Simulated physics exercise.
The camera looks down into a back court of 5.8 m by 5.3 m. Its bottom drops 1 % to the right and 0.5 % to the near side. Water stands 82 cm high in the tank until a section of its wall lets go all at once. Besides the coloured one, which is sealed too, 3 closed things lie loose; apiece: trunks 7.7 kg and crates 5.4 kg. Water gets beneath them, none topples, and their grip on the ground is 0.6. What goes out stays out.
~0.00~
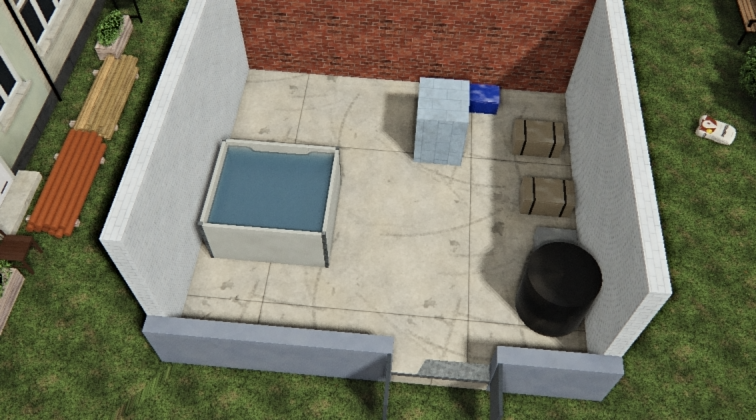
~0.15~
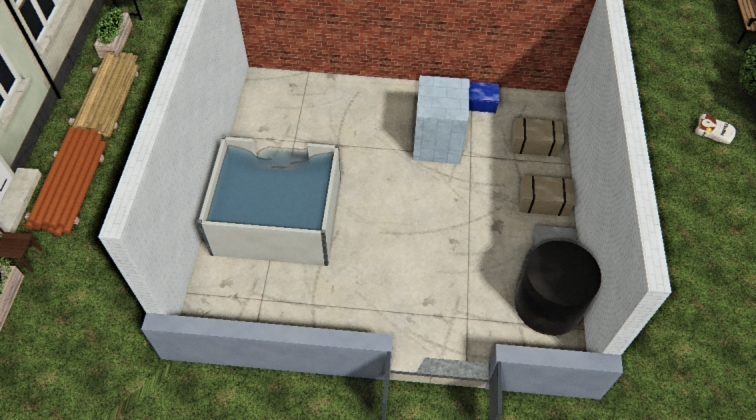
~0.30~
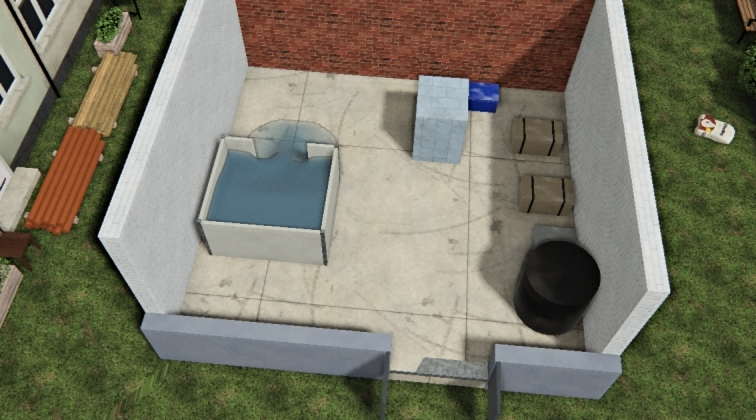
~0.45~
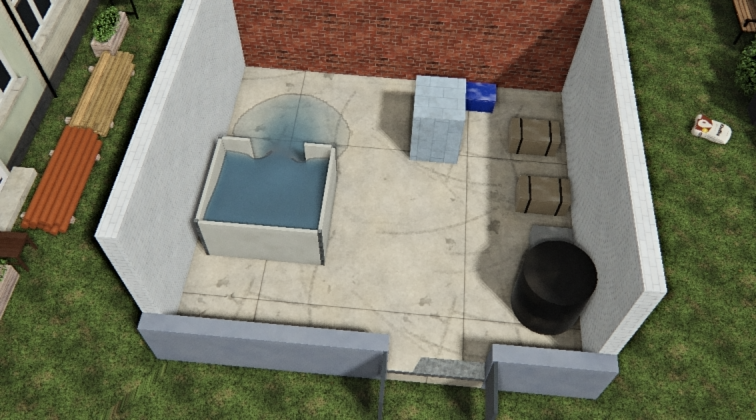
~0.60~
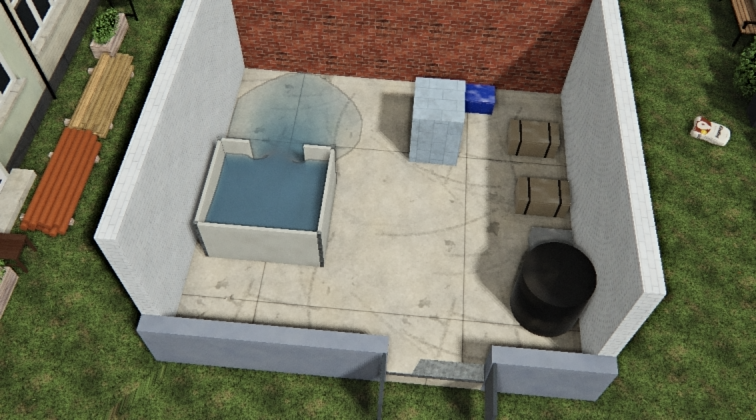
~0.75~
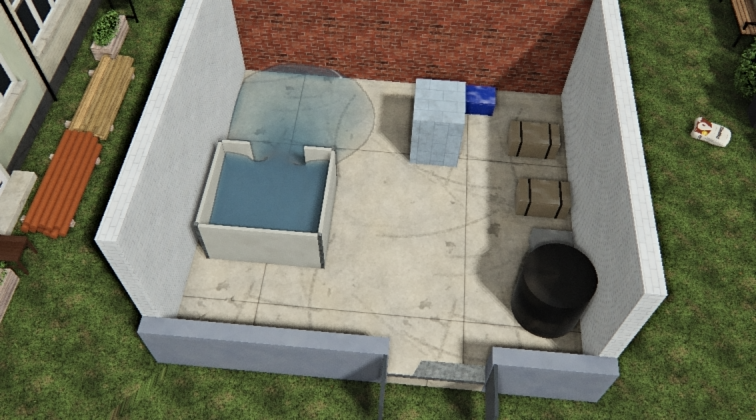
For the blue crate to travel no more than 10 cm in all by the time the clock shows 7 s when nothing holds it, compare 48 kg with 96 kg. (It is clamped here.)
Verdict: Only the higher weight holds it.
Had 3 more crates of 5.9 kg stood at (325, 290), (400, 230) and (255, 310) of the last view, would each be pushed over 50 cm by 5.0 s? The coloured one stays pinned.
In that order: Short of it, under, less.
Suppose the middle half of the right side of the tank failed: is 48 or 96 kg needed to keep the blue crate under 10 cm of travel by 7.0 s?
Then the smaller load will do.
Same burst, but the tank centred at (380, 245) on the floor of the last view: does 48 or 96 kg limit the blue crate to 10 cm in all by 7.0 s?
Then the lower weight is enough.
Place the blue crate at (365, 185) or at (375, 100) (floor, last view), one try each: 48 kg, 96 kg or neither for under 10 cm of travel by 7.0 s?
In that order: Either load holds; only the larger holds.
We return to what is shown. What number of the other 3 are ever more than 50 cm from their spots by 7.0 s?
That makes 3.
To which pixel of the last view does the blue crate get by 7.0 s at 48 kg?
Around (527, 111).
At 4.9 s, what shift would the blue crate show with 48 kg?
About 80 cm.
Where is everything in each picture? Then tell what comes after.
In the first picture, the blue crate at (482, 93), on the bottom; 2.5 m2 under water; 0 of 4 have shifted.
In the second picture, the blue crate at (482, 91), on the bottom; 3.1 m2 under water; 0 of 4 have shifted.
In the third picture, the blue crate at (481, 91), on the bottom; 4.0 m2 under water; 0 of 4 have shifted.
In the fourth picture, the blue crate at (478, 91), on the bottom; water covers 5.2 m2; 0 of 4 have shifted.
In the fifth picture, the blue crate at (478, 93) rests on the ground; 6.5 m2 under water; 0 of 4 have shifted.
In the sixth picture, the blue crate at (478, 94) rests on the ground; 7.4 m2 under water; 0 of 4 have shifted.
After 1.4 s the blue crate would be 0 cm from its start with 48 kg and 0 cm from its start with 96 kg; 0 cm of water round it then.
After 3.1 s the blue crate would be 50 cm from its start with 48 kg and 0 cm from its start with 96 kg; 14 cm of water round it then.
After 4.9 s the blue crate would be 90 cm from its start with 48 kg and 0 cm from its start with 96 kg; 12 cm of water round it then.
After 7.0 s the blue crate would be 90 cm from its start with 48 kg and 0 cm from its start with 96 kg; 10 cm of water round it then.
